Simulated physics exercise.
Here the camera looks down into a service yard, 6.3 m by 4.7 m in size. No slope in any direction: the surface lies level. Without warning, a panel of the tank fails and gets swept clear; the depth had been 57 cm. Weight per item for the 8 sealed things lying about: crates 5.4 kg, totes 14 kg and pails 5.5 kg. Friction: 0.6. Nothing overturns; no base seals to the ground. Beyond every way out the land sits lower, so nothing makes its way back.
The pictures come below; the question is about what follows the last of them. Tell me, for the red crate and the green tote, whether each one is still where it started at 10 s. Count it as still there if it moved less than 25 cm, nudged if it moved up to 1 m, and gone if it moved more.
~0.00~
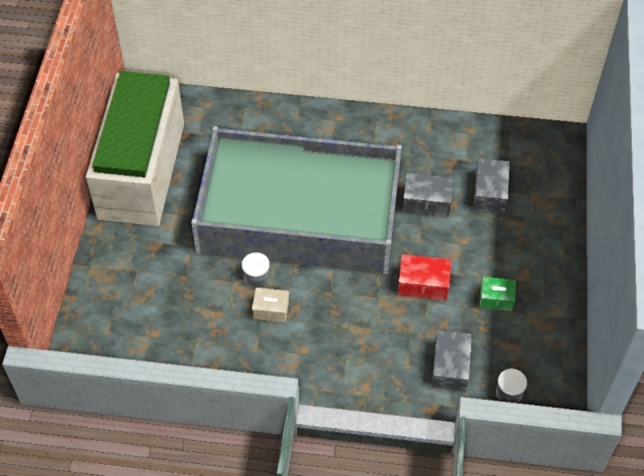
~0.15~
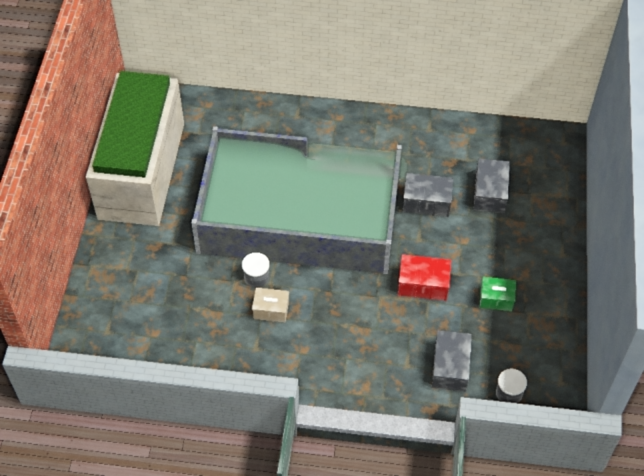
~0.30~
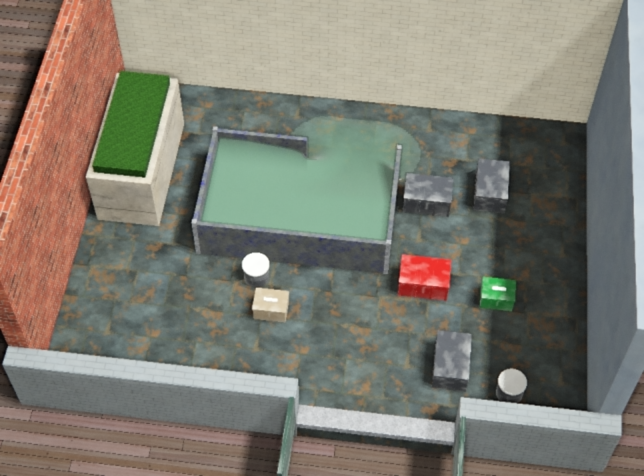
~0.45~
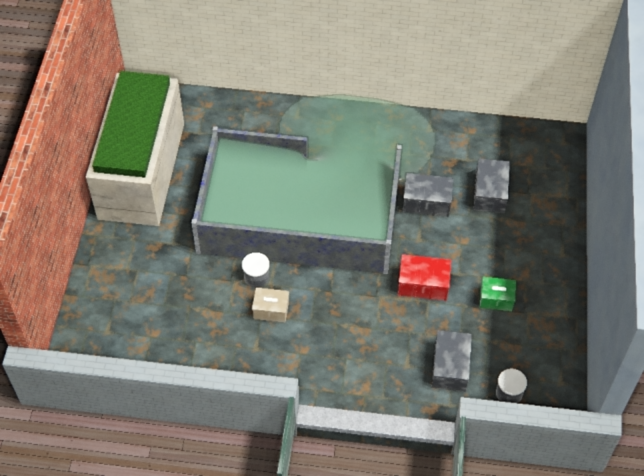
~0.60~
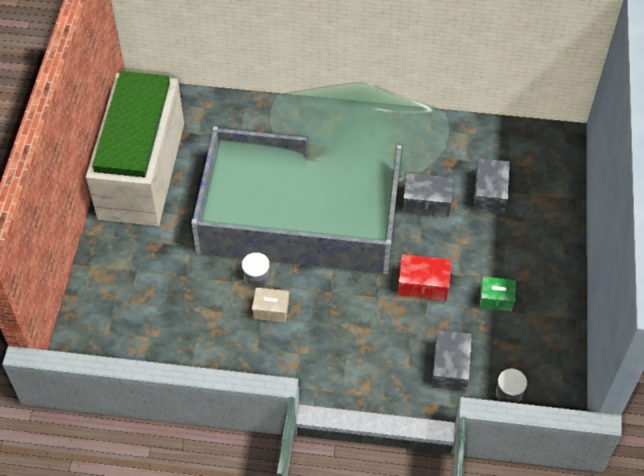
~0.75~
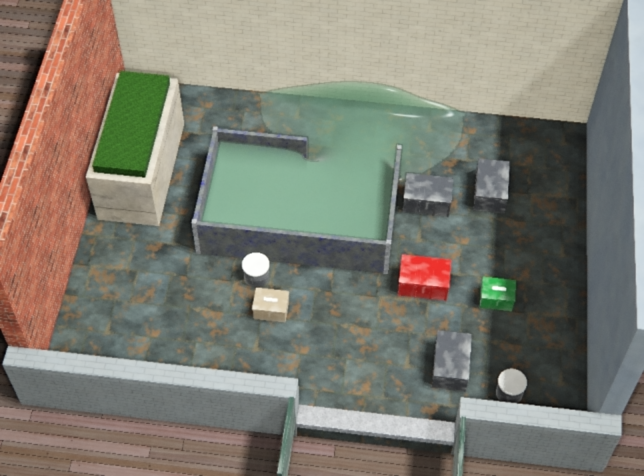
At the end, I expect the red crate to be swept well away, I expect the green tote to hardly budge.
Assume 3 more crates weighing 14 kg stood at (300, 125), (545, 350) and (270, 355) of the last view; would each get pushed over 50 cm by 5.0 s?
Beyond it, beyond it, within it.
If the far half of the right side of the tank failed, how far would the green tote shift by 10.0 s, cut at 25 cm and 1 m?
Afterwards the green tote stays almost motionless.
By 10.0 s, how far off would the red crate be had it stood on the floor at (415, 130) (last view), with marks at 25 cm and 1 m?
Observed: Object goes well off.
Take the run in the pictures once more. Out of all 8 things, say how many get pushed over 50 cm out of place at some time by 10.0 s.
6 of them.
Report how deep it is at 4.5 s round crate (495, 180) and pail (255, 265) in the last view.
First about 4 cm, second about 0 cm.
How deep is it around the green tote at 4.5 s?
6 cm or so.
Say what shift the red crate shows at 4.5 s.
Around 20 centimetres.
After 2.0 s the red crate is near (425, 271), 0.0 m from its start, aground; the green tote is near (499, 289), 0.0 m from its start, aground; 0 of 8 are out; 0 afloat.
After 4.5 s the red crate is near (412, 272), 0.2 m from its start, aground; the green tote is near (497, 294), 0.1 m from its start, aground; 0 of 8 are out; 1 afloat.
After 7.0 s the red crate is near (336, 291), 1.1 m from its start, aground; the green tote is near (496, 295), 0.1 m from its start, aground; 0 of 8 are out; 3 afloat.
After 10.0 s the red crate is near (308, 270), 1.4 m from its start, afloat; the green tote is near (496, 295), 0.1 m from its start, aground; 1 of 8 are out; 5 afloat.
